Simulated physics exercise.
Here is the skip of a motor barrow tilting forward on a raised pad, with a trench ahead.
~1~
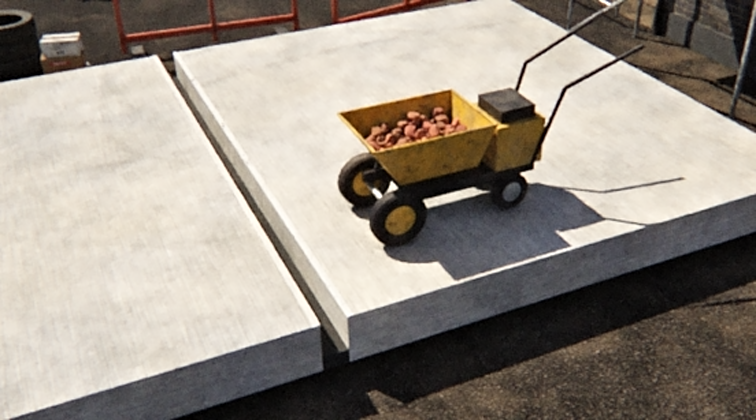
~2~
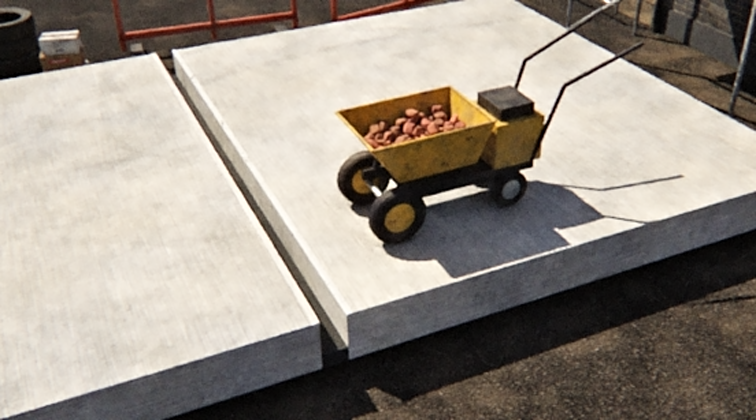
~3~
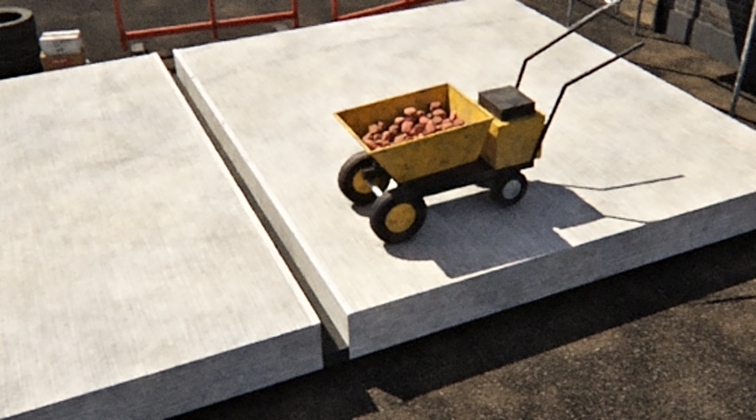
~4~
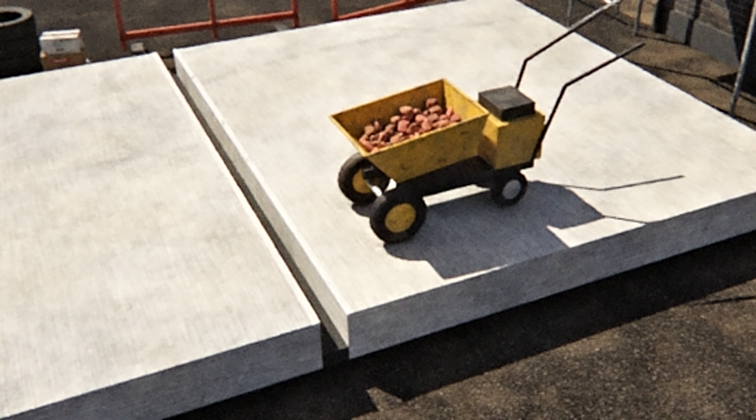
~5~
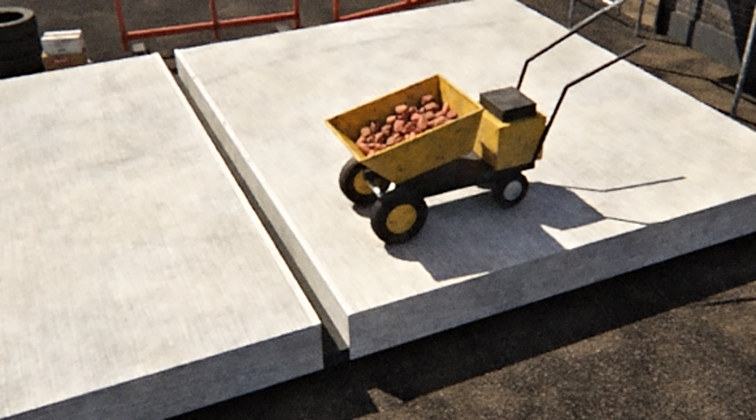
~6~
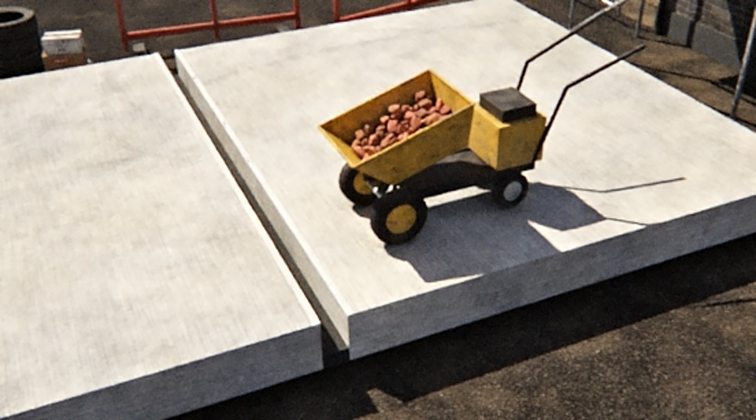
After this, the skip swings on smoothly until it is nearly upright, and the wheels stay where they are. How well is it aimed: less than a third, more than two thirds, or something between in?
In the trench: Over two thirds.
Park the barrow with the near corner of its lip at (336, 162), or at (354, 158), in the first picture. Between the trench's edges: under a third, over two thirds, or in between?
In turn: Under a third; less than a third.
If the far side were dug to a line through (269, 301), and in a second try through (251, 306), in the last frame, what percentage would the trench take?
The first gives 100 %, the second 100 %.
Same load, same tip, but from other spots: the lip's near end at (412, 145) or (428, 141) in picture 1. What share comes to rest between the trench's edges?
The first gives 40 %, the second 20 %.
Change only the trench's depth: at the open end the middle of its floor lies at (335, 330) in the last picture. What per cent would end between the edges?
Roughly 50 in a hundred.
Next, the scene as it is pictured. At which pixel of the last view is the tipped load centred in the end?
Around (285, 256).
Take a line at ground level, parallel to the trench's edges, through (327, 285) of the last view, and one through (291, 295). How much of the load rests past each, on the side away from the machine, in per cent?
The first gives 90 %, the second 10 %.
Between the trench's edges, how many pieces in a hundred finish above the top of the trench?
Close to 10 per cent.
Soon, skip tipped steeply; all in the skip.
A while on, skip tipped right over; about two thirds in the skip; a stray few short of the trench; about a quarter in or heaped over the trench; a small part beyond it; a stray few falling.
Towards the end, skip tipped right over; a small part in the skip; a stray few short of the trench; most in or heaped over the trench; about a quarter beyond it.
Finally, skip tipped right over; a small part in the skip; a stray few short of the trench; most in or heaped over the trench; about a quarter beyond it.
